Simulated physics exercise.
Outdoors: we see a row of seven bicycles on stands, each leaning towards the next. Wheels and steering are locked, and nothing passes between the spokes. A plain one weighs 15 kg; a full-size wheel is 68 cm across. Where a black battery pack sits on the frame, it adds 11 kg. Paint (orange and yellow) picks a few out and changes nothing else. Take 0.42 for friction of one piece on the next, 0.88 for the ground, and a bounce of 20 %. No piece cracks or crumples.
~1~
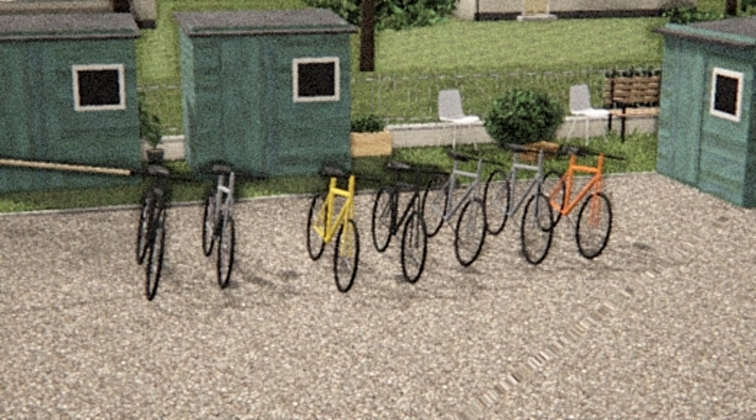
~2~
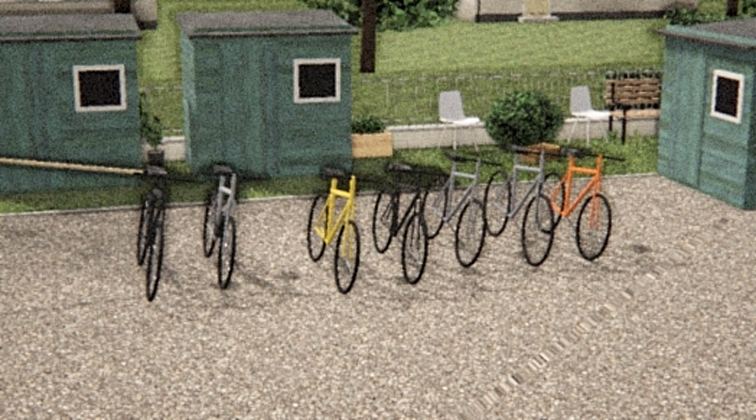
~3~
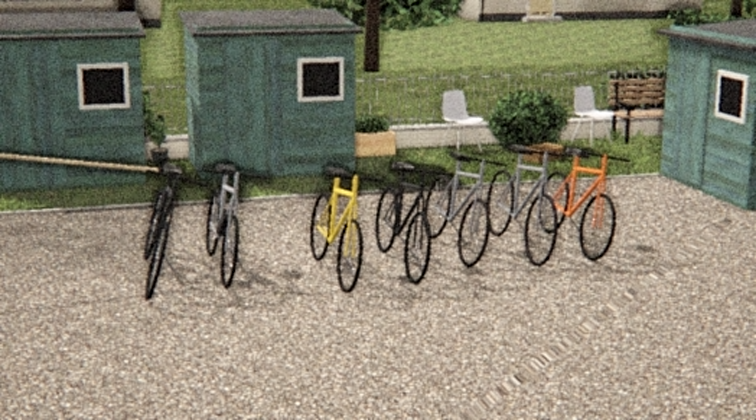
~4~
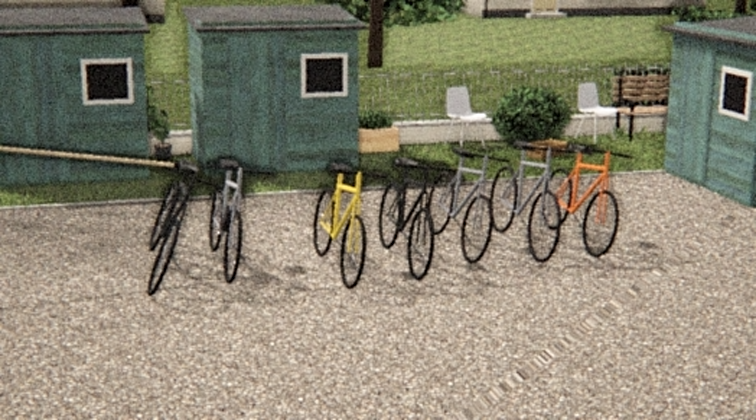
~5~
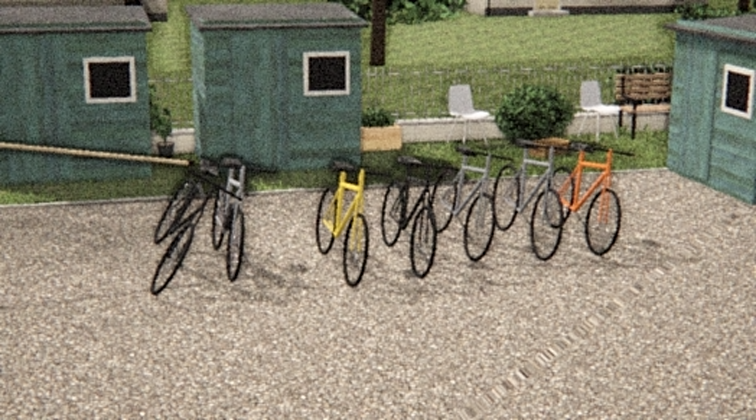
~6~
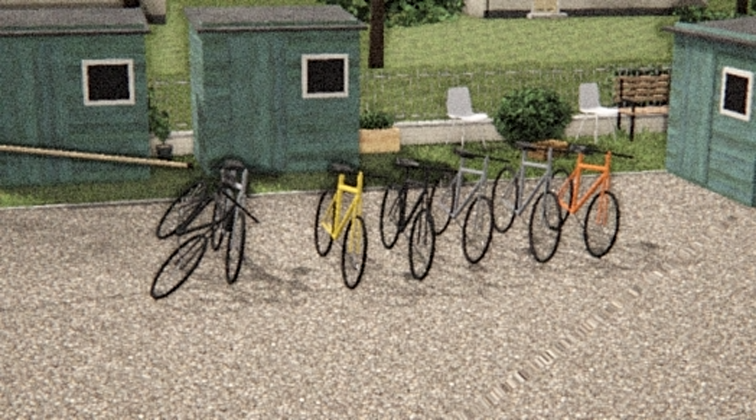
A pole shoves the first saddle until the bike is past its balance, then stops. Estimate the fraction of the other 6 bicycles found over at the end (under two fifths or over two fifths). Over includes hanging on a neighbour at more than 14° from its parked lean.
The part is more than two fifths.
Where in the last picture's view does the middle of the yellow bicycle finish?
At about (401, 247).
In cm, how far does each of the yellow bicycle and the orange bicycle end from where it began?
Moved: Yellow 60, orange 60.
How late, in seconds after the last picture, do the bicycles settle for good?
Near 4.0 s.
Then, 0.61 s on from the sixth picture, 1 of the 6 other bicycles over.
Then, 1.25 s on from the sixth picture, 2 of the 6 other bicycles over; yellow bicycle tipped 34°.
Then, 2.29 s on from the sixth picture, 4 of the 6 other bicycles over; yellow bicycle lying flat.
Then, 3.07 s on from the sixth picture, 6 of the 6 other bicycles over; yellow bicycle lying flat; orange bicycle tipped 64°.
Finally, 6 of the 6 other bicycles over; yellow bicycle lying flat; orange bicycle tipped 70°. That is 100 per cent. Not one is left standing. Seen by the last camera, middles, yellow bicycle near (401, 247), orange bicycle near (634, 218).
